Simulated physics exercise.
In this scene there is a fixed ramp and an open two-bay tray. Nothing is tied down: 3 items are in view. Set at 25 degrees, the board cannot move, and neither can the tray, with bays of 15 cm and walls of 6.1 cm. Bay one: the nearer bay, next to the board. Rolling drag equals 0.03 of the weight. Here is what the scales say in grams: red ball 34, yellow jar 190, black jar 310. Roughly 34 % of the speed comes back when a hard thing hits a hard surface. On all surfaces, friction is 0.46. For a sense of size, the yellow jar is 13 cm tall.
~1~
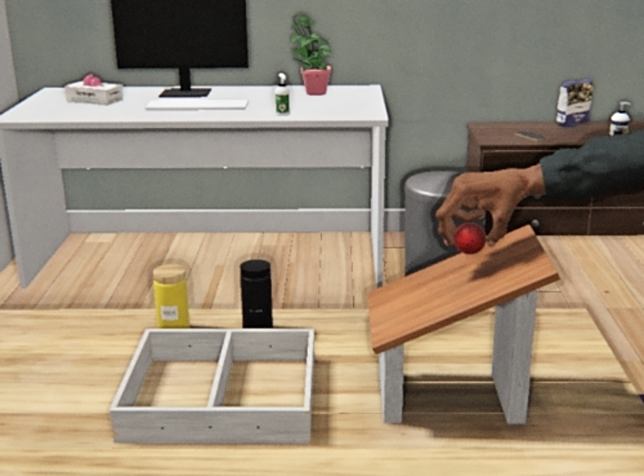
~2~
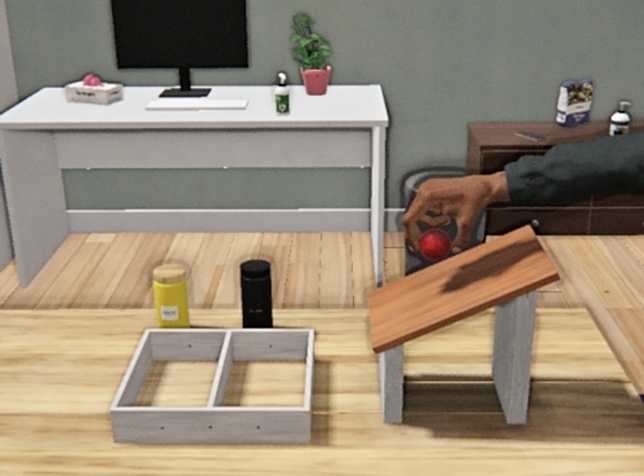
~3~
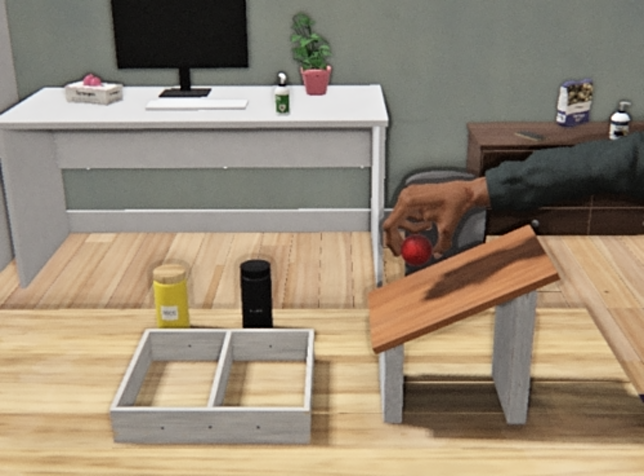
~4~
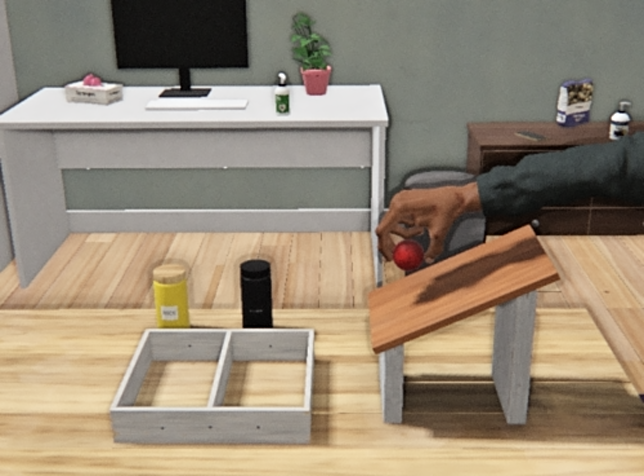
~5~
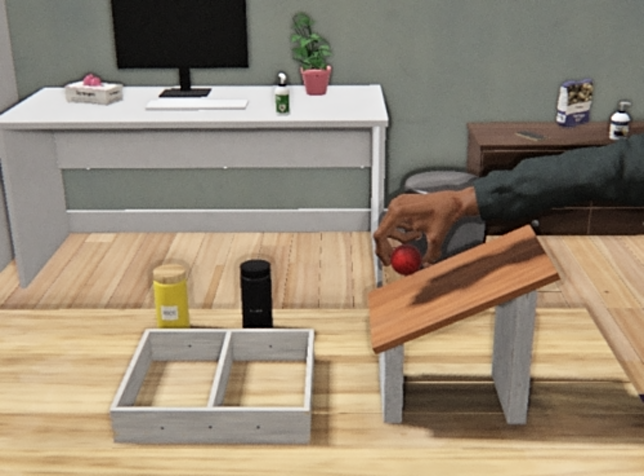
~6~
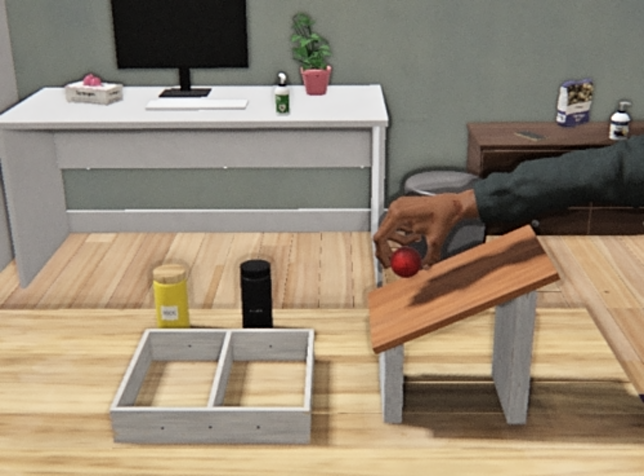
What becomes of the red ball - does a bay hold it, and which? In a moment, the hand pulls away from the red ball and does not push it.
Caught by no cell.
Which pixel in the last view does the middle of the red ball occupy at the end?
Roughly at pixel (364, 385).
Then, 0.30 s on from there, red ball near (379, 299).
Then, 0.50 s on from there, red ball near (328, 354).
Then, 0.60 s on from there, it is outside the bays; red ball near (349, 383).
In the end, it is outside the bays; the bystanders under 4 cm from the start. At the end, from the last picture's camera, red ball near (364, 385).
